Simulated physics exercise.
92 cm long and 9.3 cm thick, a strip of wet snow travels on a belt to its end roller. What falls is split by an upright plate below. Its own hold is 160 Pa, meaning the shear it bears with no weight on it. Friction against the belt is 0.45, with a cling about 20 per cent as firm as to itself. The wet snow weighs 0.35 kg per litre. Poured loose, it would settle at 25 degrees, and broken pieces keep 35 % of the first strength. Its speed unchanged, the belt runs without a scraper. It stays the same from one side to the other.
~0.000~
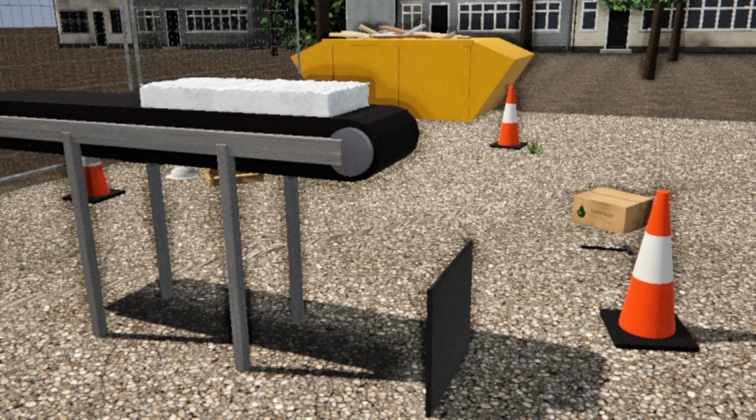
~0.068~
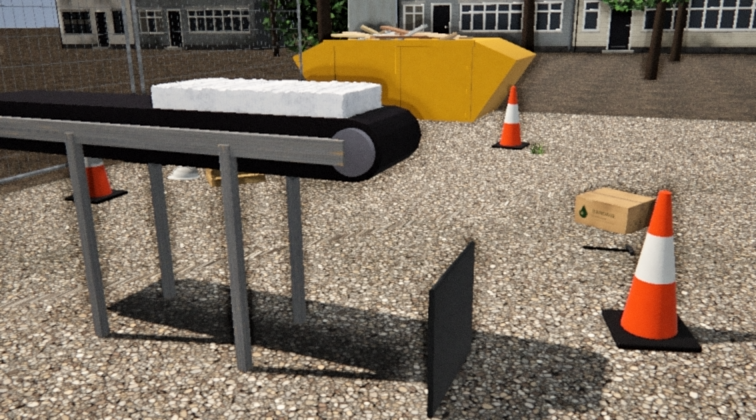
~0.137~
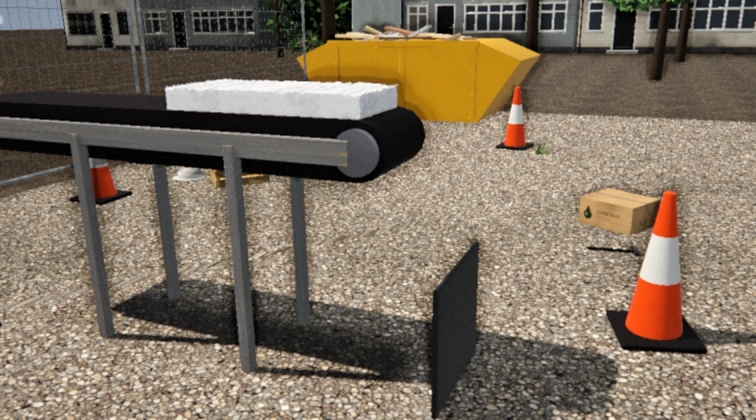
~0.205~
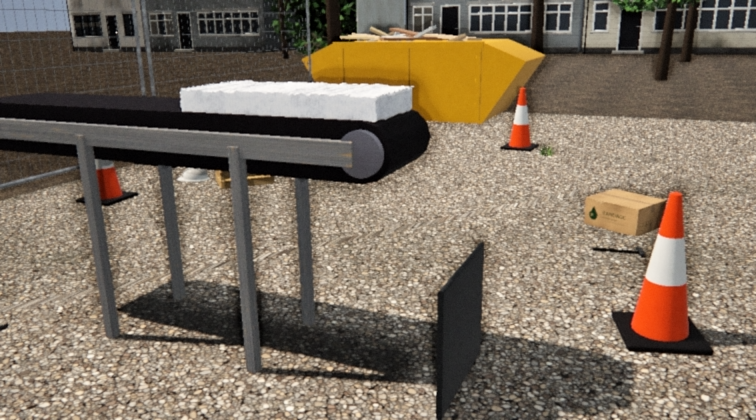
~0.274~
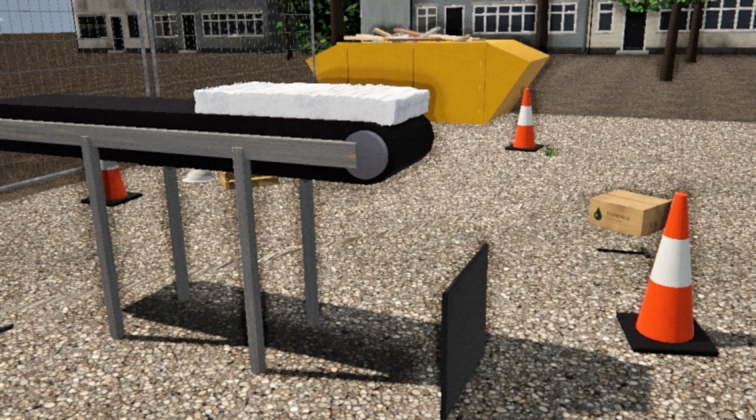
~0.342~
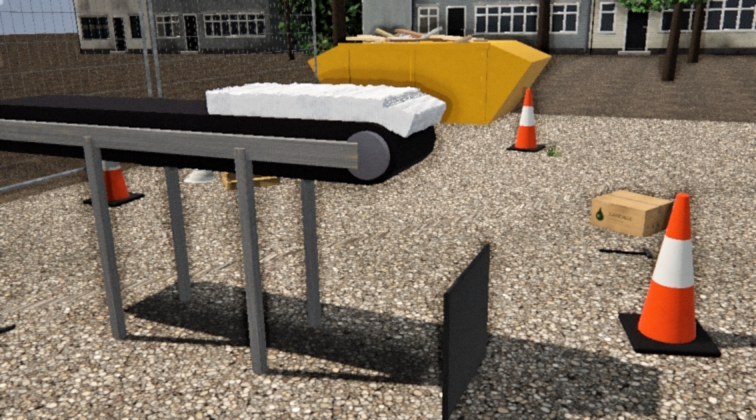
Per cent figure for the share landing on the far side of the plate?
Expect roughly 66 %.
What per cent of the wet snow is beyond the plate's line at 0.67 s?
Roughly 9 percent at that moment.
After 0.67 s, 9 % is beyond the plate's line.
After 1.06 s, 29 % is beyond the plate's line.
After 1.44 s, 50 % is beyond the plate's line.
After 1.83 s, 66 % is beyond the plate's line.
After 3.09 s, at the end, 66 % is beyond the plate's line.
